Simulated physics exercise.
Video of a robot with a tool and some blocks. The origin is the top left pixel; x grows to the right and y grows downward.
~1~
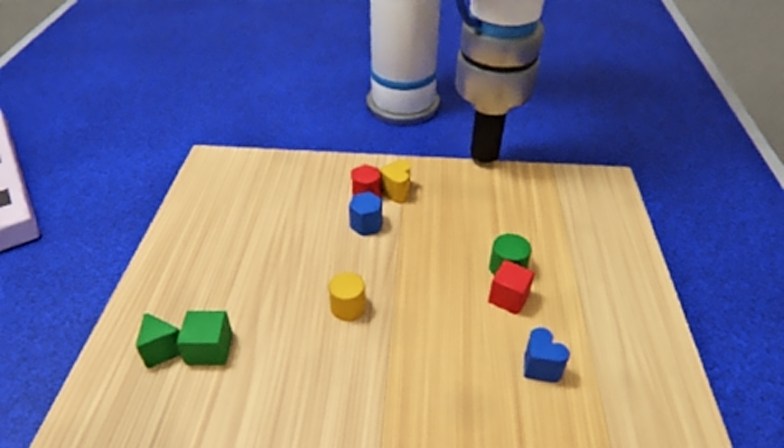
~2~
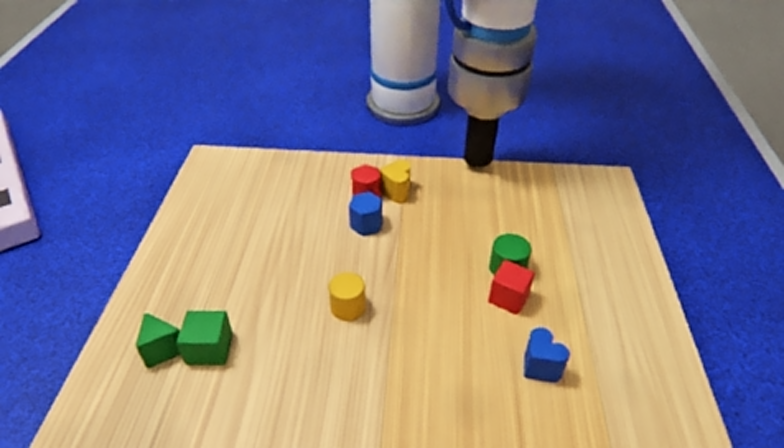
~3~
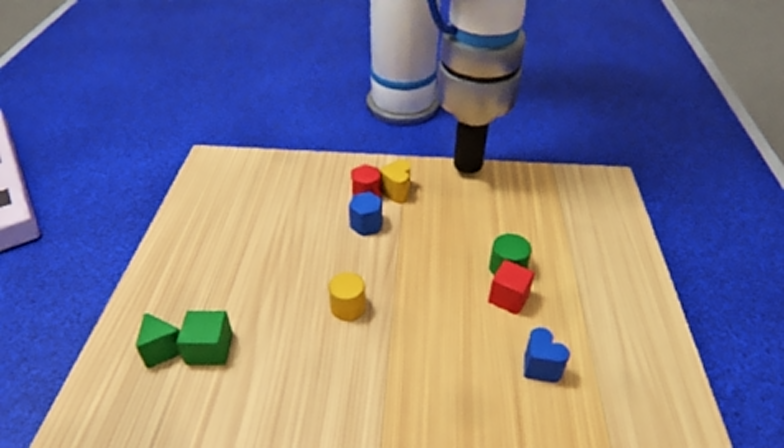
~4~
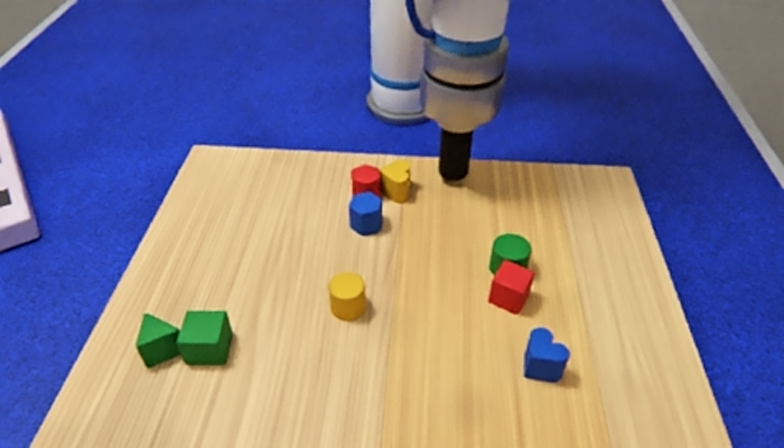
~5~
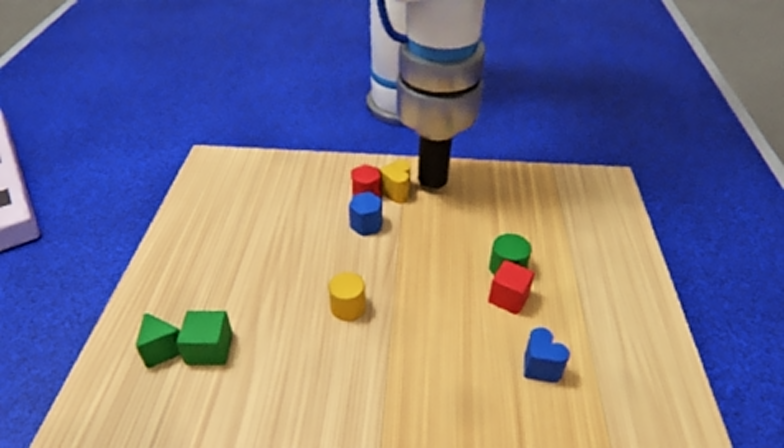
A robot arm moves its black-tipped tool left toward the yellow heart block while all blocks stay still.
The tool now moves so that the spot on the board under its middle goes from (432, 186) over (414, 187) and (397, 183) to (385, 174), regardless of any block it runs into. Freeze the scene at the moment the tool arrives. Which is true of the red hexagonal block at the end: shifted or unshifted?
Answer: Moved.
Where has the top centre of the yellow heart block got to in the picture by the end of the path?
Just about (370, 168).
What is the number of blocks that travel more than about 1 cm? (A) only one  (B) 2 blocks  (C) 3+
Letter B.
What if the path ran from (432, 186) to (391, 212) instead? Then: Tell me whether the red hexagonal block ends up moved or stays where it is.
Shifted.
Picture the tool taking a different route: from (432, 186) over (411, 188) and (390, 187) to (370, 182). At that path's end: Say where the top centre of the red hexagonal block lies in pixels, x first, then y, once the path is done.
Roughly at (329, 184).
On the path given first. Halfway along, tool at (404, 180); red hexagonal block at (347, 178), turned 10° anticlockwise; yellow heart block at (377, 171), turned 10° anticlockwise.
At the end, tool at (385, 167); red hexagonal block at (343, 180), turned 15° anticlockwise; blue hexagonal block still; yellow heart block at (370, 168), turned 45° anticlockwise.
